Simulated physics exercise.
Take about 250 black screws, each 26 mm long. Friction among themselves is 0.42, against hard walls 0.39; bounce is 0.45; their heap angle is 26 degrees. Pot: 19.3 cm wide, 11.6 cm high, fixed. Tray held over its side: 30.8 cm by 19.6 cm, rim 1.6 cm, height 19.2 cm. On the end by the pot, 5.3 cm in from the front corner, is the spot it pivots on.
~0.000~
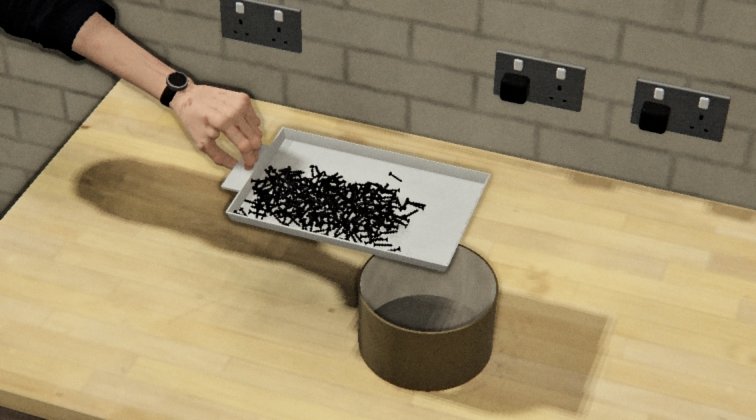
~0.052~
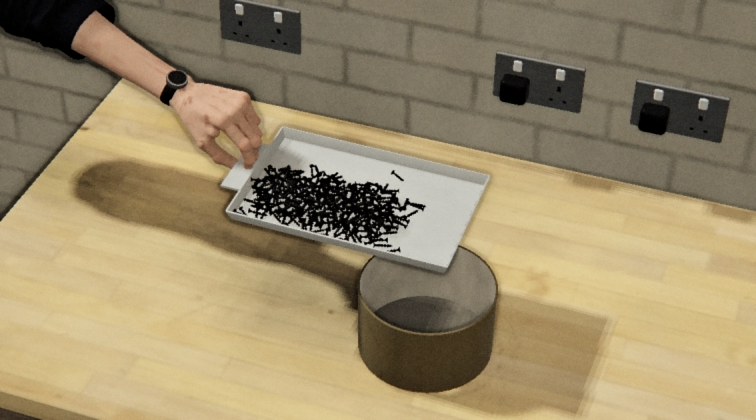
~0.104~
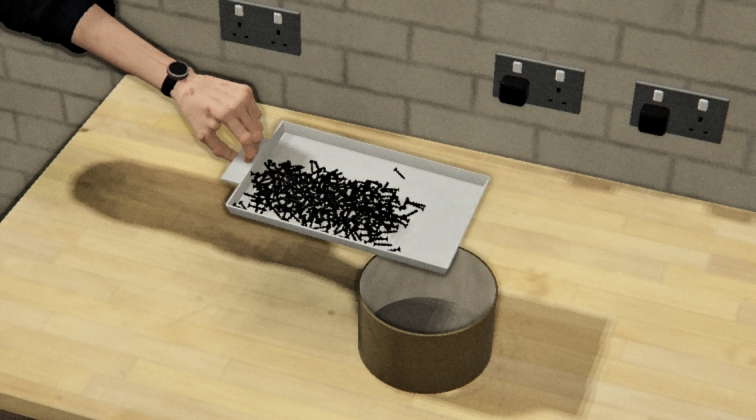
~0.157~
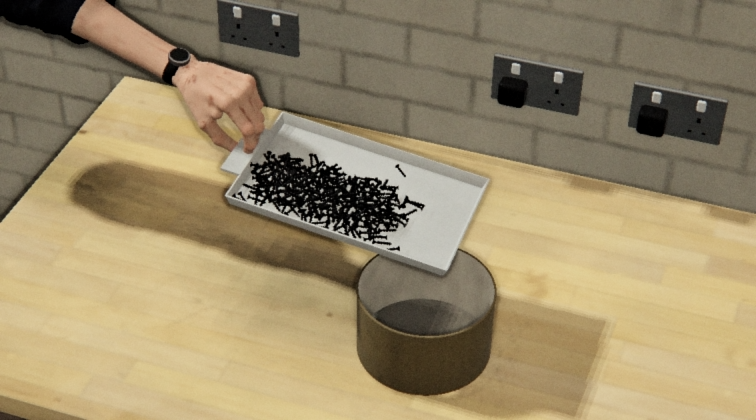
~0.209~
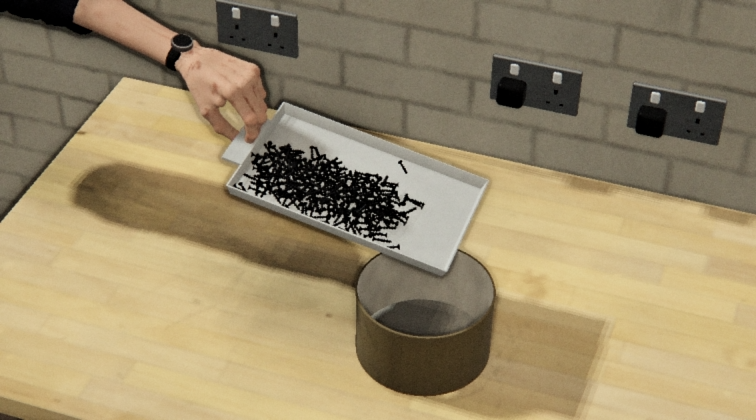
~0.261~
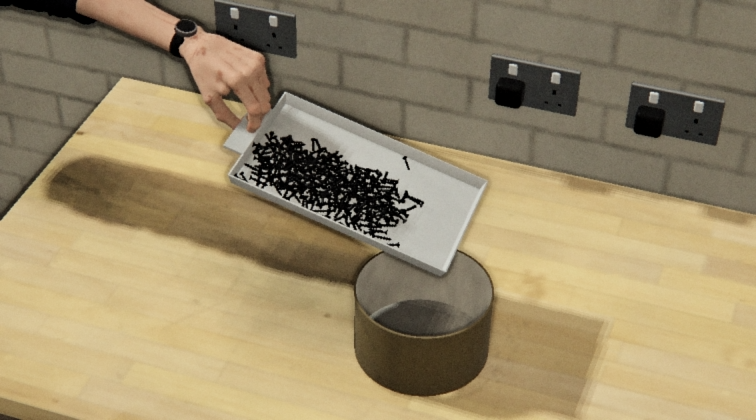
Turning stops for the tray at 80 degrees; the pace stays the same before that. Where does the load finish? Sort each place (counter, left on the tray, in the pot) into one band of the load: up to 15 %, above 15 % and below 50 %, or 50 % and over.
Counter: 50 % and over; tray: Up to 15 %; pot: Between 15 and 50 %.
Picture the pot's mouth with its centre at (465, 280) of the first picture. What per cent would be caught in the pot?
Roughly 80 per cent.
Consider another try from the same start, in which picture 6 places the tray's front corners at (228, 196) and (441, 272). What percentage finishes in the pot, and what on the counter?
You'd end with pot at 70 and counter at 30.
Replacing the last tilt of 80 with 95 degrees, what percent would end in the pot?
25 percent.
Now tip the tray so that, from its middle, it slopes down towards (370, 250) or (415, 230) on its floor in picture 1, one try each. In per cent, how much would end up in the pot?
Approximately 60 percent, then 35 percent.
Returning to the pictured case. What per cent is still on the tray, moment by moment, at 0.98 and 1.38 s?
In order, 25 and 5.
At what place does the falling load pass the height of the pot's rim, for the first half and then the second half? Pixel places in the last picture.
The first half passes near (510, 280) and the second half near (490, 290).
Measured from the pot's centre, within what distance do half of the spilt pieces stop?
About 18 cm from the centre.
After 0.70 s, tilt 46 degrees; the tray holds 100 %, the pot 0 %.
After 0.98 s, tilt 67 degrees; the tray holds 25 %, the pot 5 %.
Then, at 1.38 s, tilt 80 degrees; the tray holds 5 %, the pot 20 %.
In the end, at 2.4 s, counter 75 %, tray 5 %, pot 20 %.
